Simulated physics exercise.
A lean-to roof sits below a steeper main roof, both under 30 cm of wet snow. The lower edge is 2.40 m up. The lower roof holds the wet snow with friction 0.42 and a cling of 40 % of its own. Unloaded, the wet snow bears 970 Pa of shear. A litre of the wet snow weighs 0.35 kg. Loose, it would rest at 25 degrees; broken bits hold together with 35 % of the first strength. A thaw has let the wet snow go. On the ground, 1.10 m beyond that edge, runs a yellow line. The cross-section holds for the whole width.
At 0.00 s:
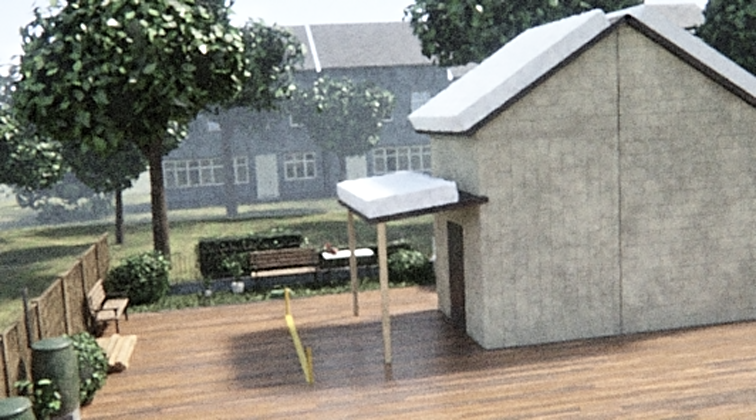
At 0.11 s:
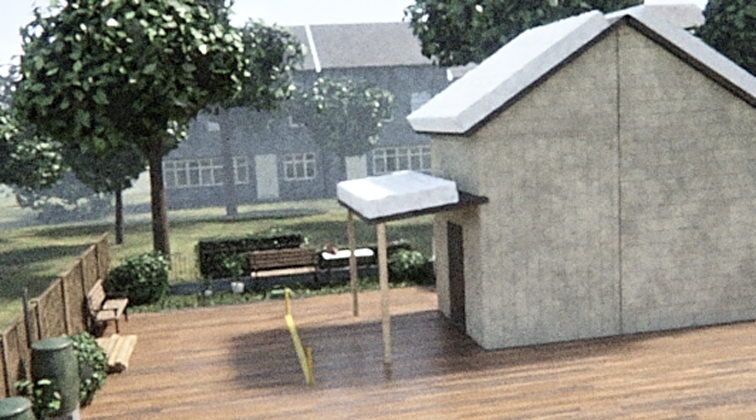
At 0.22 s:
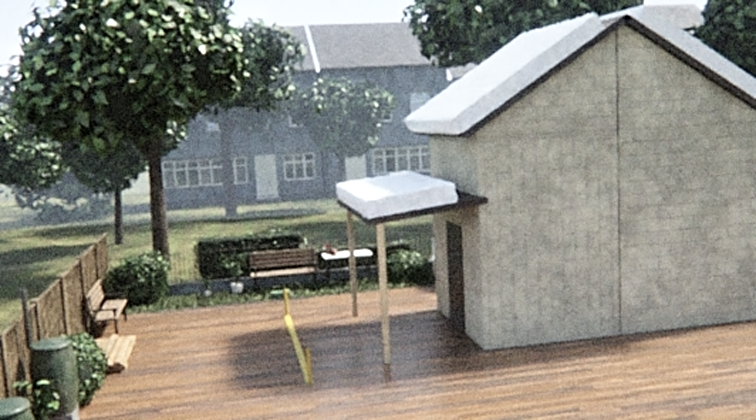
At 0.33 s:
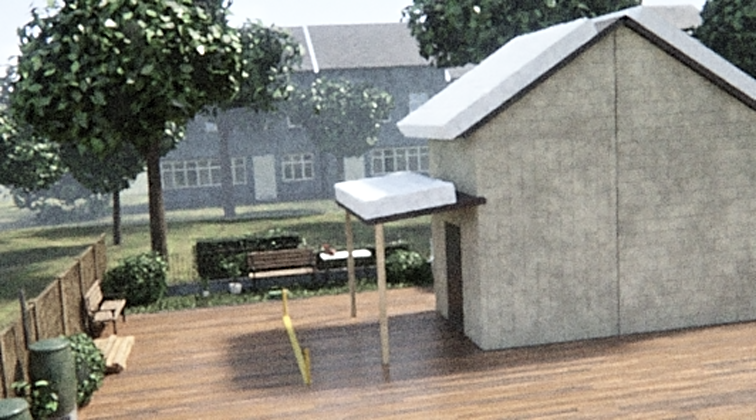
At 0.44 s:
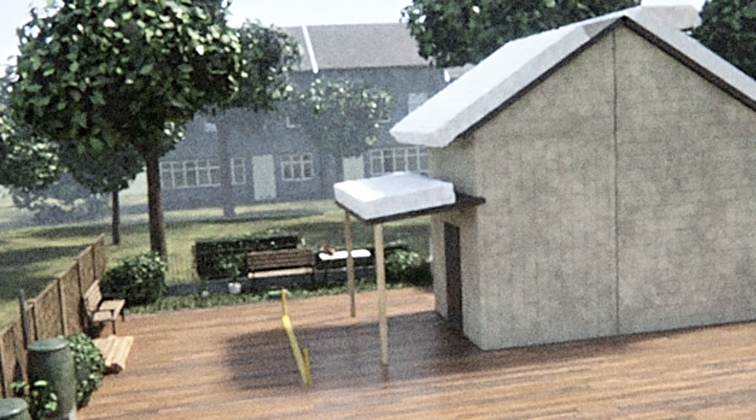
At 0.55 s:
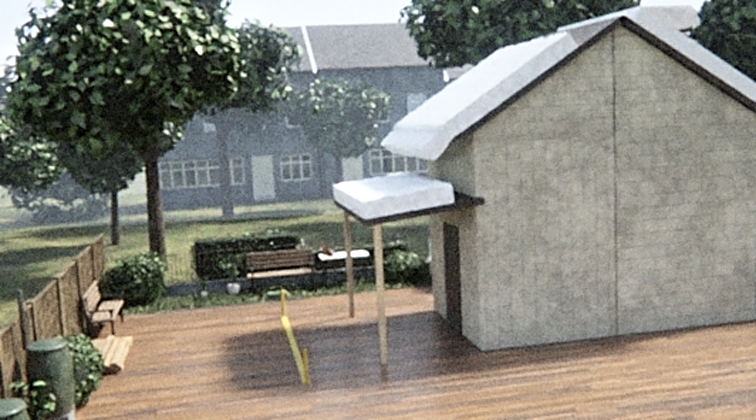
A thick layer of snow slid slowly down the left slope of the pale house's main roof, poking out past the edge above the smaller snowy porch roof, whose own snow stayed still.
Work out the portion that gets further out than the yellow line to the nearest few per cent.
The portion that gets further out than the yellow line is near 43 %.
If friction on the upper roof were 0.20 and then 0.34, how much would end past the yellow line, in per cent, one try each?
In turn about 30 %, 16 %.
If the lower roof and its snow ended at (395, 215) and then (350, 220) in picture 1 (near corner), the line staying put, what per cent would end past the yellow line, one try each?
In that order: 55 %, 30 %.
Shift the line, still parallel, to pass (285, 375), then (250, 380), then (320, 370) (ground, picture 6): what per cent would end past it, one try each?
In turn about 35 %, 20 %, 50 %.
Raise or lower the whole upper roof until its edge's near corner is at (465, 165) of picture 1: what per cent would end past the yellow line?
It would be near 12 %.
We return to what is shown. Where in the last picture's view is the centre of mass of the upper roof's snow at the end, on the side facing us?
Around (291, 327).
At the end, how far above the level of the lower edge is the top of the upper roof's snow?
Some 0.7 m.
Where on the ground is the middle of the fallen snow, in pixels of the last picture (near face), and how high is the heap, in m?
Around (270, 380); it stands about 0.4 m.
By 1.09 s, none is below the lower edge and 0 % is past the line.
By 1.73 s, 34 % is below the lower edge and 16 % is past the line.
By 2.36 s, 55 % is below the lower edge and 42 % is past the line.
By 3.00 s, 61 % is below the lower edge and 43 % is past the line.
By 3.40 s, at the end, 61 % is below the lower edge and 43 % is past the line.
